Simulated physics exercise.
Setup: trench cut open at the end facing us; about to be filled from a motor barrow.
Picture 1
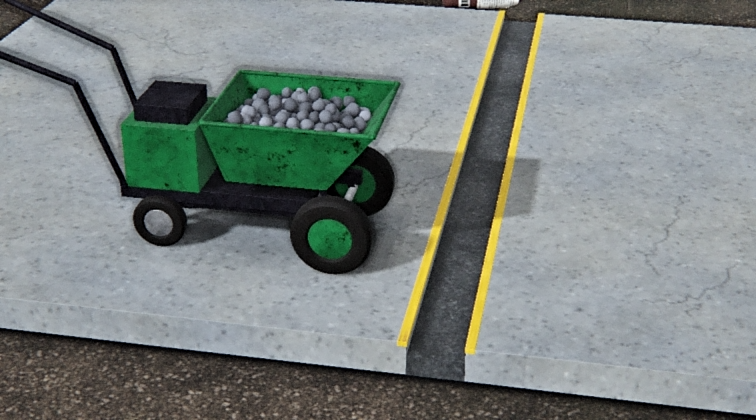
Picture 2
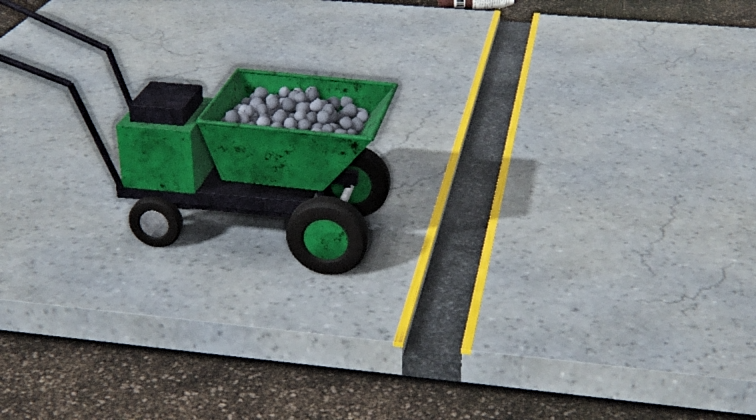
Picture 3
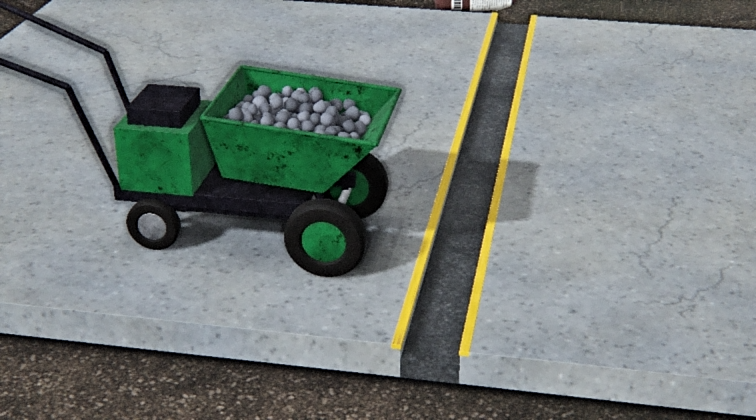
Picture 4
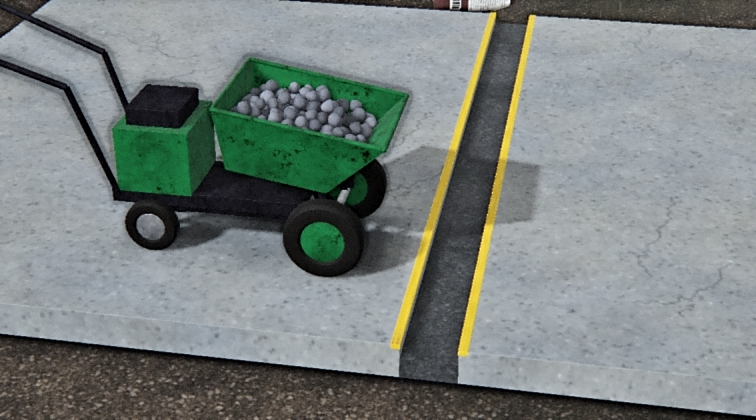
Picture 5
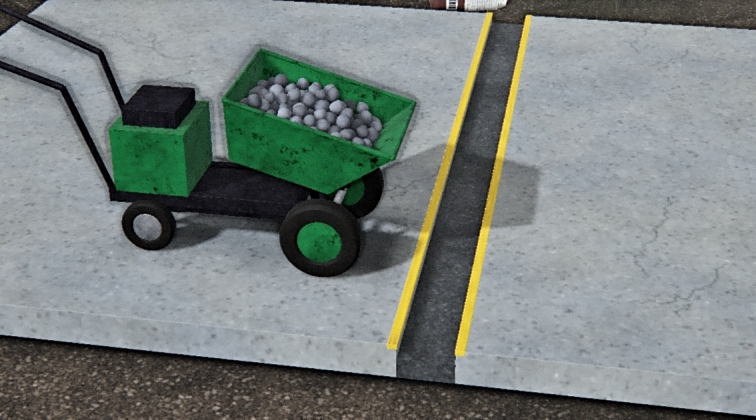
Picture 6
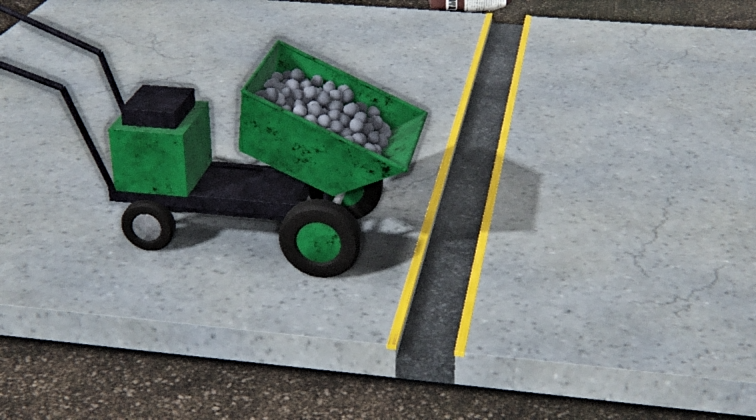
Green motor barrow loaded with round grey cobbles standing beside a narrow yellow-edged trench, its skip gradually tilting forward to the right.
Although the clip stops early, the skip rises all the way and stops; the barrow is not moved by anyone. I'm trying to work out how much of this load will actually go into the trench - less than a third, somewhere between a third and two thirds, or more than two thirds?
The load will go in at below a third.
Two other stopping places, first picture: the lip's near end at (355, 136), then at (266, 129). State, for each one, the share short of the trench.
Roughly 0 per cent, and 40 per cent.
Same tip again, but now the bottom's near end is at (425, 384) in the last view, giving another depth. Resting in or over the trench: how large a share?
The share would be roughly 50 per cent.
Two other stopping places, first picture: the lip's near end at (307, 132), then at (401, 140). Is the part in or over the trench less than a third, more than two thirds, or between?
First one to two thirds, then less than a third.
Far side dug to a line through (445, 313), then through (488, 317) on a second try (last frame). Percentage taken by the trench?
I'd say some 0 in a hundred, followed by 40 in a hundred.
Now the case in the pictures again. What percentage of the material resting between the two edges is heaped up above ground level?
I'd put it near 40 per cent.
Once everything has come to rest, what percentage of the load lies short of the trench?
About 0 per cent.
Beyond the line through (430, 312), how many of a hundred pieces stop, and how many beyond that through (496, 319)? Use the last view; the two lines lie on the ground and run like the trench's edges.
First roughly 70 percent, then 40 percent.
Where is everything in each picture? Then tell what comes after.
In the first frame, lip of the skip at (374, 138), level; top of the load at (282, 116), round cobbles; first edge of the trench at (413, 306); far edge at (478, 313), the trench under half as wide as the skip, and shallow for its width.
In the second frame, lip of the skip at (372, 139), tipped barely; top of the load at (280, 115).
In the third frame, lip of the skip at (376, 145), tipped barely; top of the load at (283, 115).
In the fourth frame, lip of the skip at (385, 150), tipped a little; top of the load at (282, 106).
In the fifth frame, lip of the skip at (393, 159), tipped clearly; top of the load at (276, 105).
In the sixth frame, lip of the skip at (405, 170), tipped clearly; top of the load at (290, 101); first edge of the trench at (402, 309); far edge at (467, 315).
Soon, skip tipped steeply; all in the skip.
A while on, skip tipped right over; about half in the skip; about a quarter in or heaped over the trench; about a quarter beyond it; a stray few falling.
Towards the end, skip tipped right over; about a quarter in the skip; about a quarter in or heaped over the trench; about half beyond it.
Finally, skip tipped right over; about a quarter in the skip; about a quarter in or heaped over the trench; about half beyond it.
